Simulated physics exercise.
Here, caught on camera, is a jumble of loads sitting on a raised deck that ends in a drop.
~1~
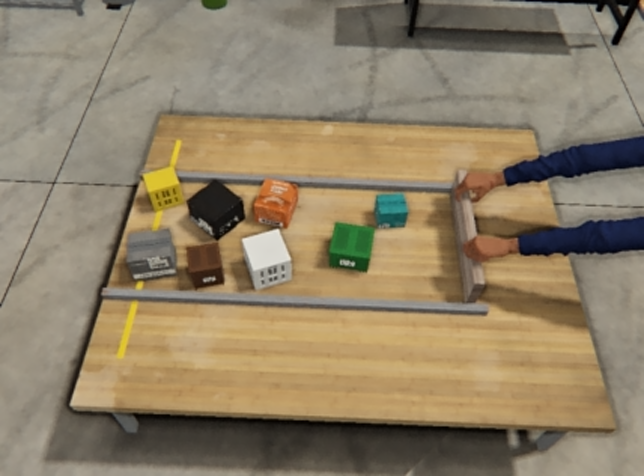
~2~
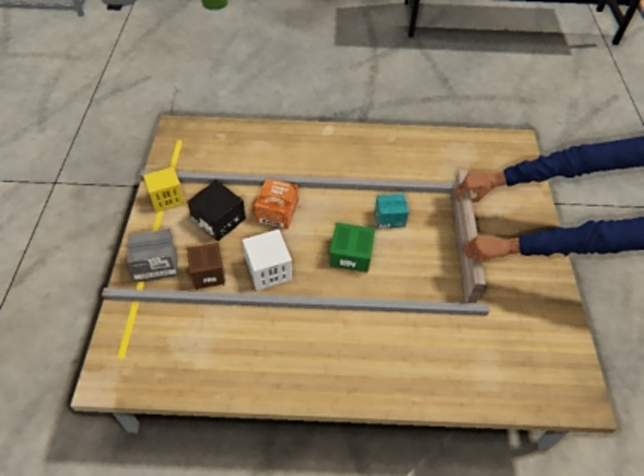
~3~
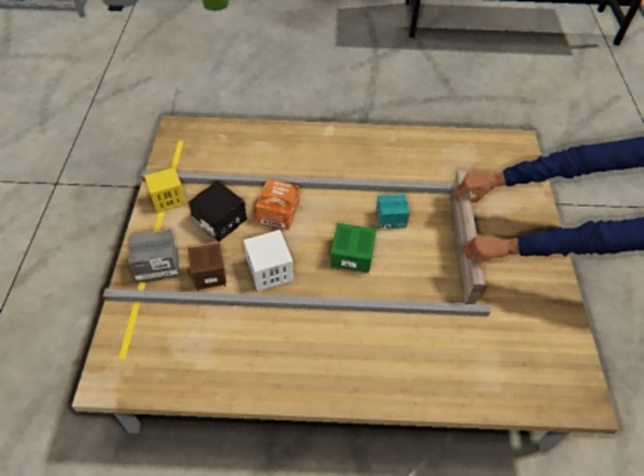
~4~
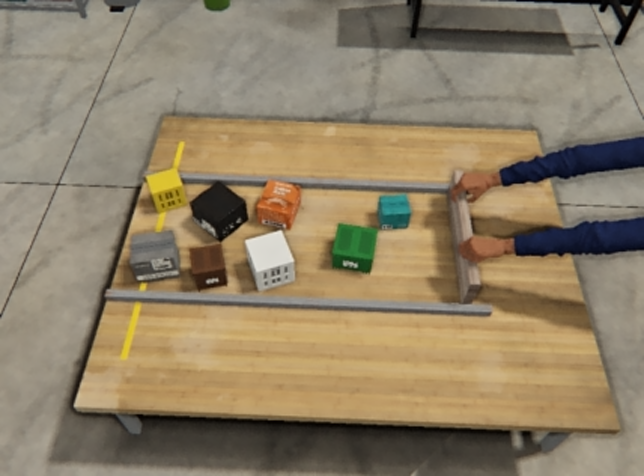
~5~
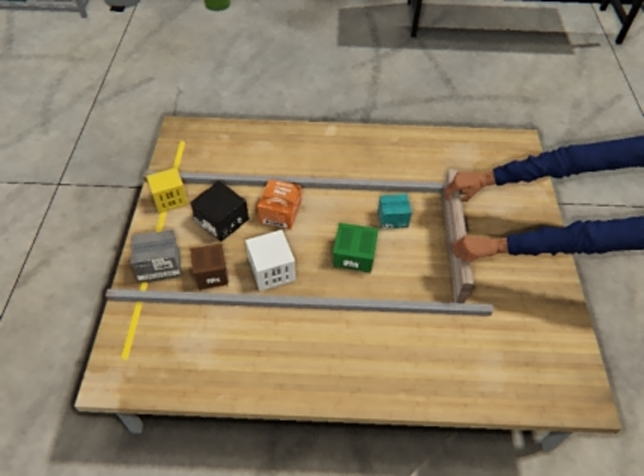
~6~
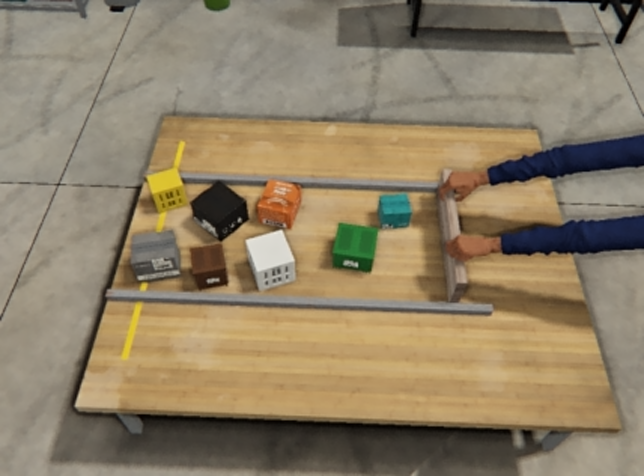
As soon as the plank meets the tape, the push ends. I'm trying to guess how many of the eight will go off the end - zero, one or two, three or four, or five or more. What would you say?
I would say five or more.
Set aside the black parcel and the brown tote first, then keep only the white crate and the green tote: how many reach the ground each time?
3 for the first case, 4 for the second.
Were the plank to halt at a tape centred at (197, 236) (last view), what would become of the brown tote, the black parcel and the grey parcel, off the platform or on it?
Outcome - brown tote: It is not there; black parcel: It is not there; grey parcel: It is not there.
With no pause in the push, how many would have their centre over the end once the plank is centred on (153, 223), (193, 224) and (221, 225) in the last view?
Respectively, 6, 4 and 2.
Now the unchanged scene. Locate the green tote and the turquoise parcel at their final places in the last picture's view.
About (132, 241), and the other about (149, 201).
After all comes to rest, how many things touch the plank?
Counting them up gives 2.
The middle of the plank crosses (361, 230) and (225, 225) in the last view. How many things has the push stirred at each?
The number moved is 2 and then 8.
Soon after, none off yet; yellow crate at rest near (168, 191); grey parcel at rest near (156, 257); black parcel at rest near (220, 211).
Then, none off yet; yellow crate moved about its own width near (146, 187); grey parcel moved about its own width near (118, 253); black parcel moved about its own width near (167, 212).
At rest, the number that fall off is five or more; fallen, orange box, white crate, brown tote, black parcel, grey parcel and yellow crate.
